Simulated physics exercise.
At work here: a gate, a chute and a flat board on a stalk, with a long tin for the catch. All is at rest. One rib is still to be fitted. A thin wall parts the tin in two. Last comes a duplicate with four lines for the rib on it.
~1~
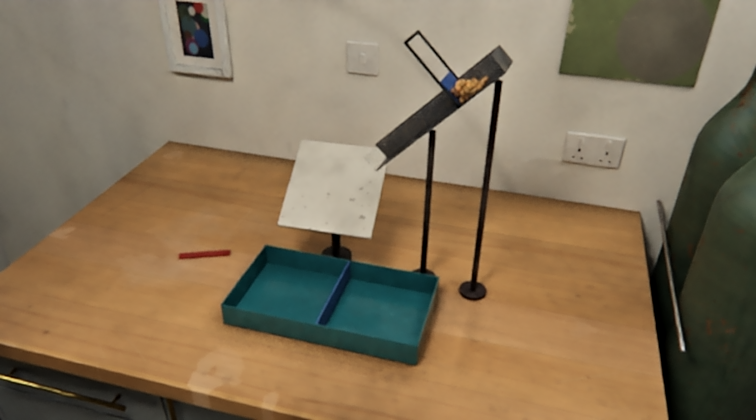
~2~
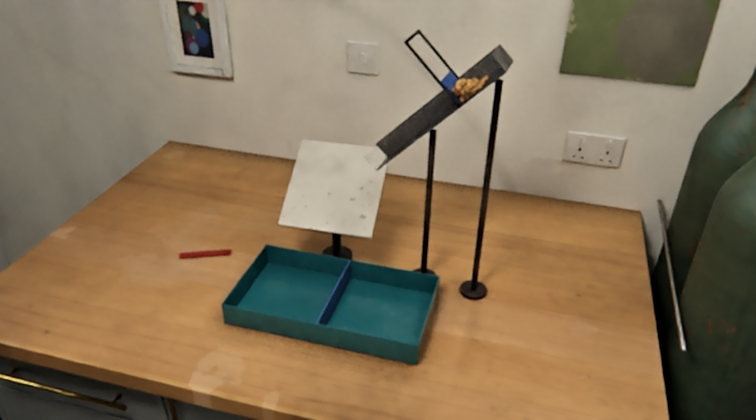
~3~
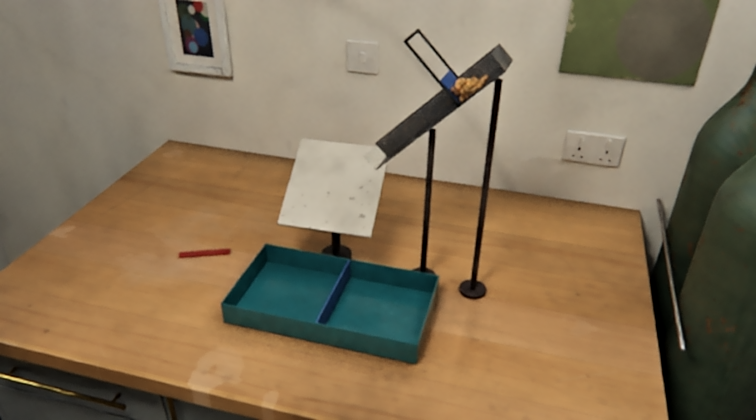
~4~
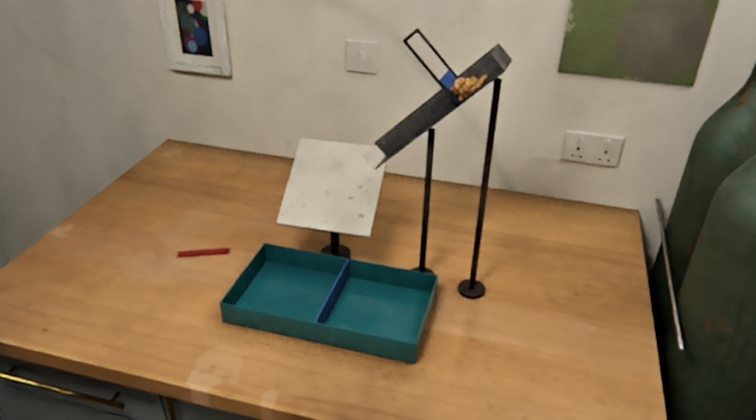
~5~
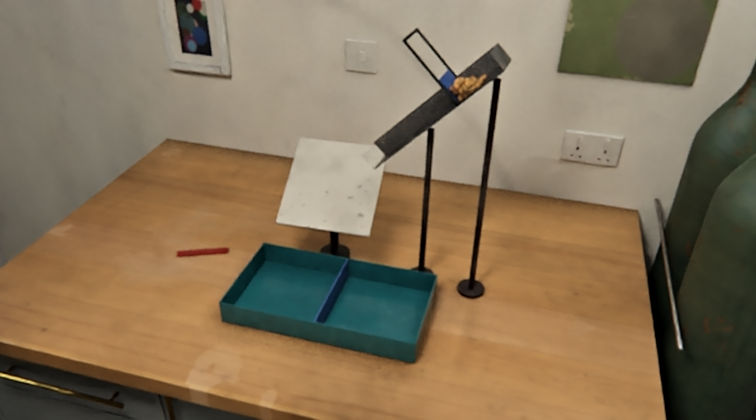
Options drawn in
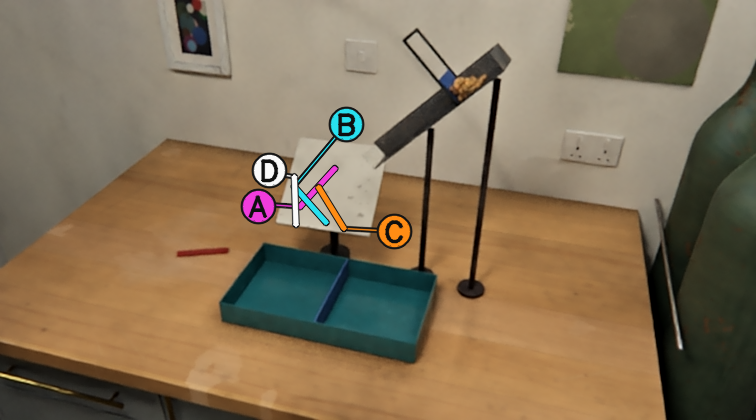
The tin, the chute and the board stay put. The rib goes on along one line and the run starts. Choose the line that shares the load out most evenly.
Best: B.
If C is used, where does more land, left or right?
More lands on the right.
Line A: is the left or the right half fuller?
The left half.
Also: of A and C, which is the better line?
C.
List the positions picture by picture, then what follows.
Load behind the gate at (470, 86), round wooden beads; lip of the chute at (382, 164), sloping fairly steeply, in the first frame.
Middle of the board at (335, 186), tilted fairly steeply; middle of its low edge at (324, 231); of its high edge at (346, 144), in the second frame.
Front corners of the tin at (221, 303) and (417, 344); front end of its middle wall at (316, 323); gate still shut at (448, 79), in the third frame.
Middle of the load at (469, 85); lip at (381, 163), in the fourth frame.
Middle of the load at (468, 84); lip at (380, 162), in the fifth frame.
On the marked copy, line A from (334, 168) to (299, 206); line B from (294, 186) to (326, 222); line C from (318, 187) to (343, 228); line D from (294, 176) to (296, 224).
If A is chosen, of what is caught, nearly all in the left half, a small part in the right.
If B is chosen, of what is caught, about a third in the left half, about two thirds in the right.
If C is chosen, of what is caught, about a quarter in the left half, most in the right.
If D is chosen, of what is caught, nearly all in the left half, a small part in the right.
